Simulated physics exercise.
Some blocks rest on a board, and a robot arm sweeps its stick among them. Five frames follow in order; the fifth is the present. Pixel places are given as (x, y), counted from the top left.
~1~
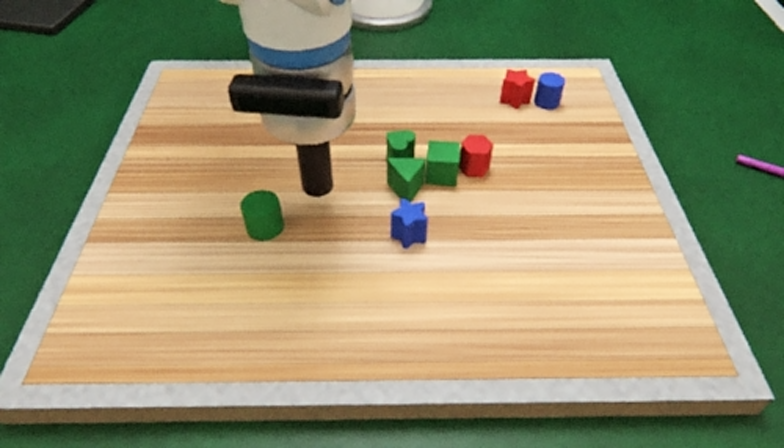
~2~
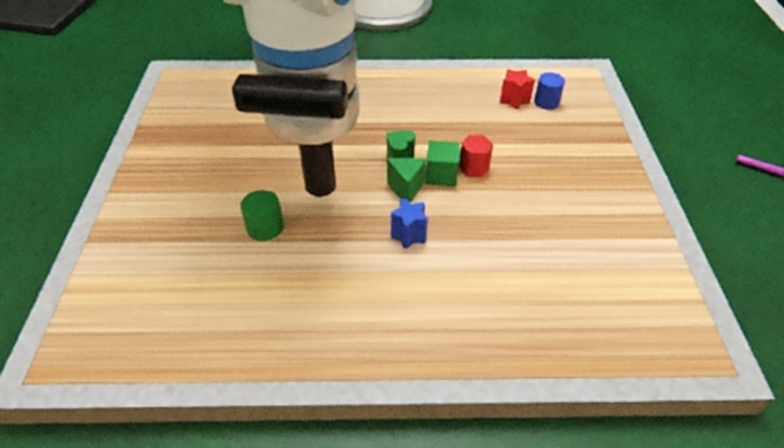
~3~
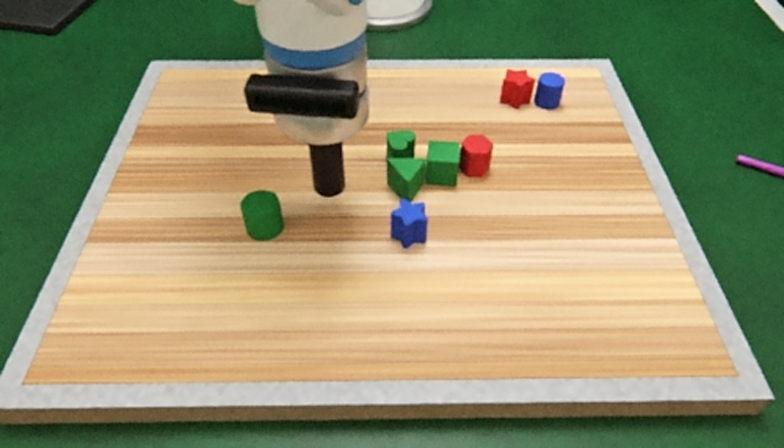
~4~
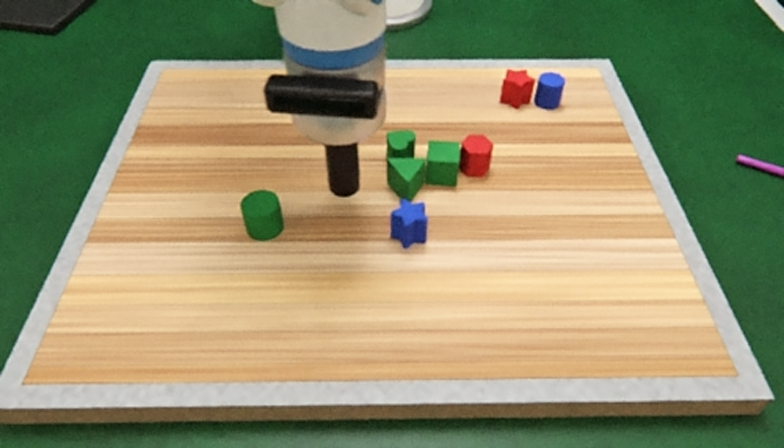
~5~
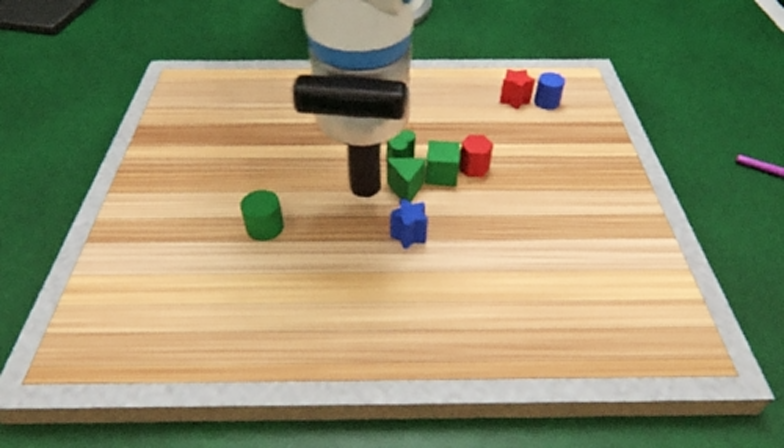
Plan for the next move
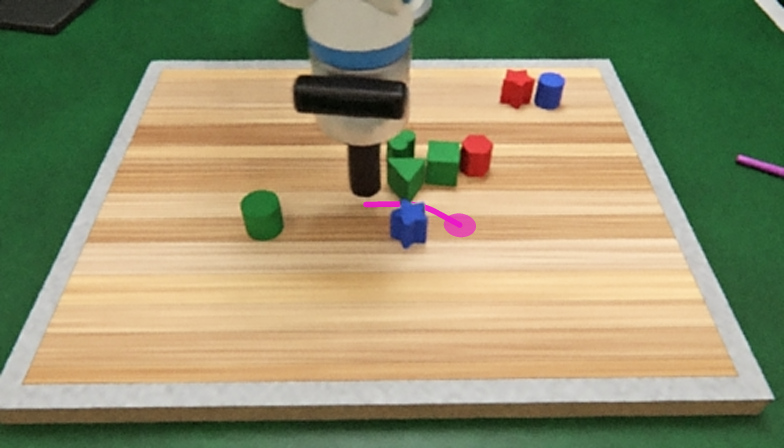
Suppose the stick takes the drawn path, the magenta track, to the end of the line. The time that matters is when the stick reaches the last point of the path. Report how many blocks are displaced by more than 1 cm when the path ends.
My answer is one.
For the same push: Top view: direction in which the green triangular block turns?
Direction: Anticlockwise.
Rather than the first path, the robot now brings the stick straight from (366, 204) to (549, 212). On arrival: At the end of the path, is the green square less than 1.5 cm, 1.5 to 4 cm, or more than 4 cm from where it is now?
That one ends up within 1.5 cm of where it is now.
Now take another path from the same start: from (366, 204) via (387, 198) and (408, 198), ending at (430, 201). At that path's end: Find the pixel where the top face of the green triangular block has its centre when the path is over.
Somewhere near (432, 158).
The drawn path runs from (366, 204) by way of (399, 204) and (432, 210) to (460, 225).
What follows on the original path. One third of the way, stick (400, 187); green triangular block (415, 164), turned 25° anticlockwise.
Two thirds of the way, stick (434, 193); green triangular block (421, 162), turned 45° anticlockwise; green square (447, 150).
At the end, stick (462, 208); green triangular block (421, 162), turned 45° anticlockwise; blue star block not moved; green square (447, 150).
